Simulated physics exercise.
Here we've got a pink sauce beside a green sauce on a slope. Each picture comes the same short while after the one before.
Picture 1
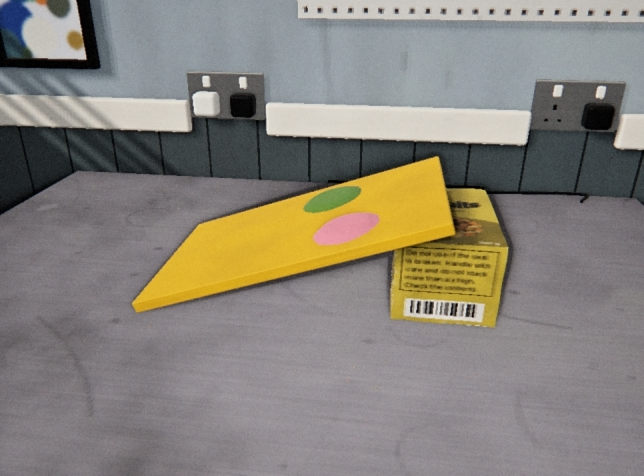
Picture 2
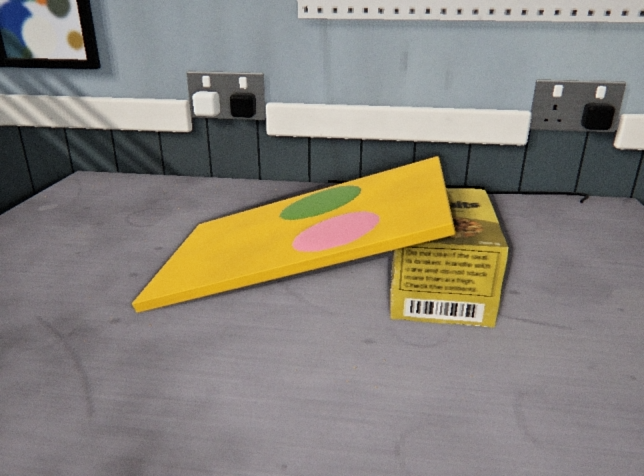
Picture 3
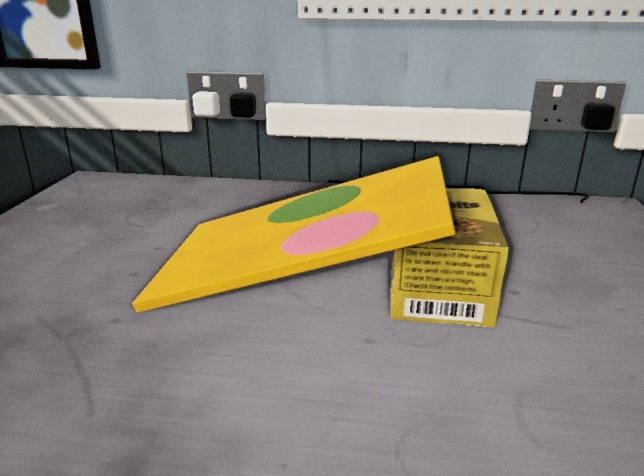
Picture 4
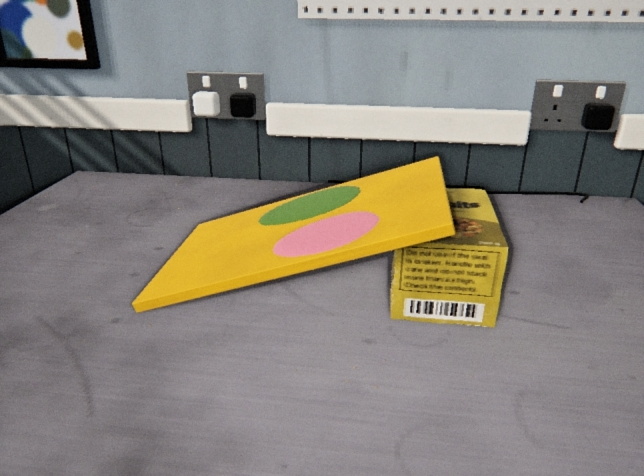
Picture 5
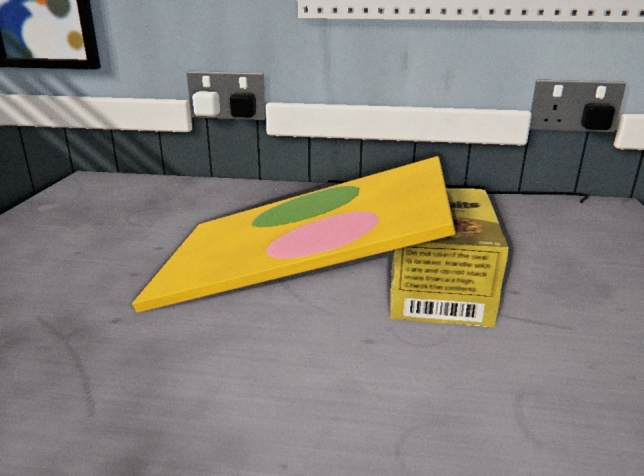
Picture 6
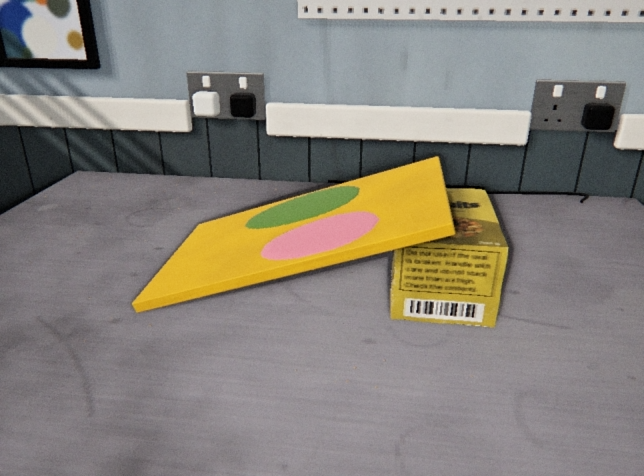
Two blobs of sauce, one green and one pink, spread side by side down a tilted yellow board propped on a box, stretching quickly at first and then creeping more and more slowly.
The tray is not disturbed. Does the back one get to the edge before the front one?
Yes.
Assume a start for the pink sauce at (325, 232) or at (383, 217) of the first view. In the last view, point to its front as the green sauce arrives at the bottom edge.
Starting from the first spot it gets to (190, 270), and from the second to (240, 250).
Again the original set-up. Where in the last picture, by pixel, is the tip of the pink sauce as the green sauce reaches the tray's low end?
You'd find the leading point around (210, 262).
Soon after, the pink sauce is three quarters of the way down; the green sauce is close to the edge.
In the end, the pink sauce is three quarters of the way down; the green sauce is at the low edge.
